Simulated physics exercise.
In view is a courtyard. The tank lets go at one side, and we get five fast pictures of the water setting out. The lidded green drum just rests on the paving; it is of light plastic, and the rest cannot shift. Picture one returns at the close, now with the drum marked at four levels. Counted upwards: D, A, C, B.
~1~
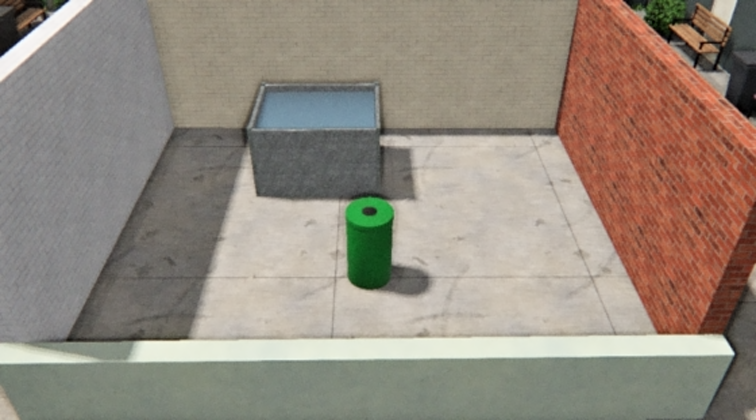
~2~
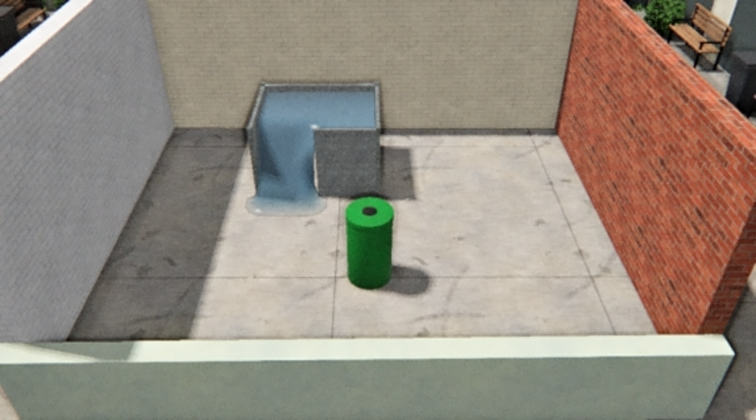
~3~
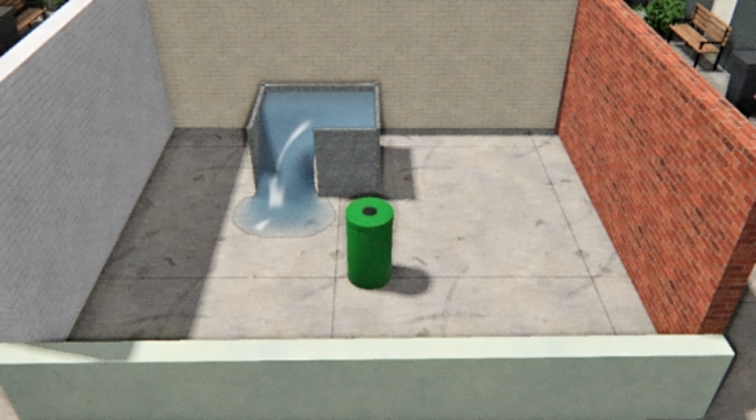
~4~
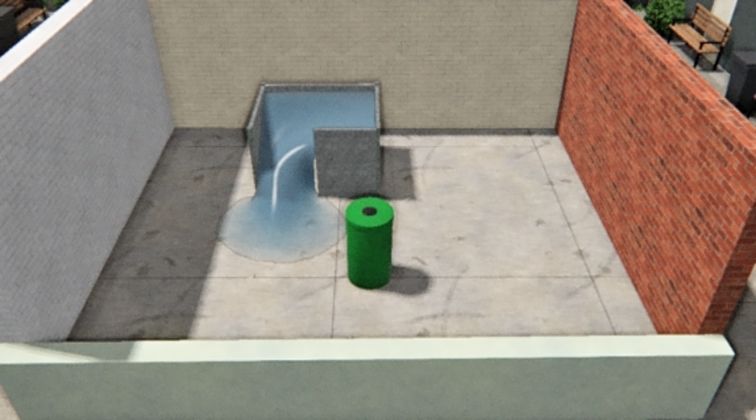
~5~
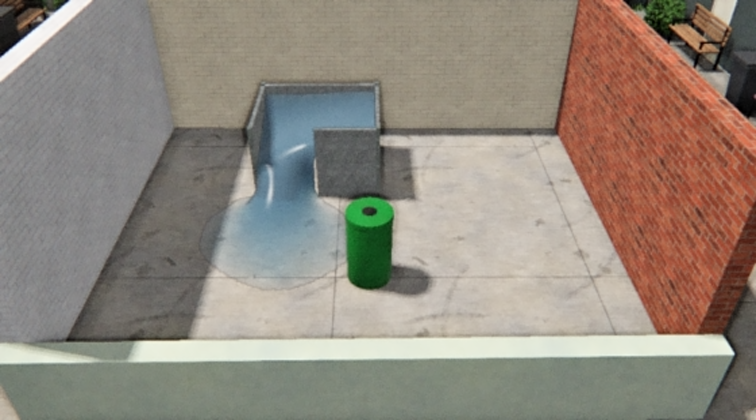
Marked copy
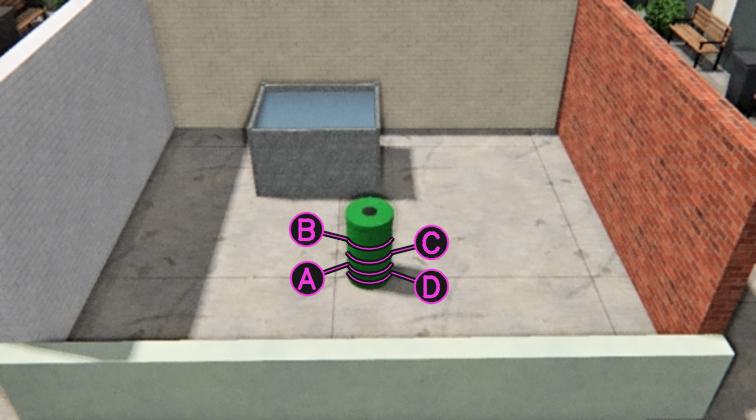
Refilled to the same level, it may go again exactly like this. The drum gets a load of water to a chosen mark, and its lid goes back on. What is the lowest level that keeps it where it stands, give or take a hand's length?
Use mark A.
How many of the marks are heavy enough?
Three of the four.
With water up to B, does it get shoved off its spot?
No, that is safe.
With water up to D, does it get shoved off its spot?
Yes, it does.
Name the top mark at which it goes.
D.
In magenta, A at (369, 274); B at (369, 249); C at (369, 262); D at (369, 283); from the bottom up D, A, C, B.
Choosing A, it does not move.
Choosing B, it does not move.
Choosing C, it does not move.
Choosing D, it is pushed about half its own width away.
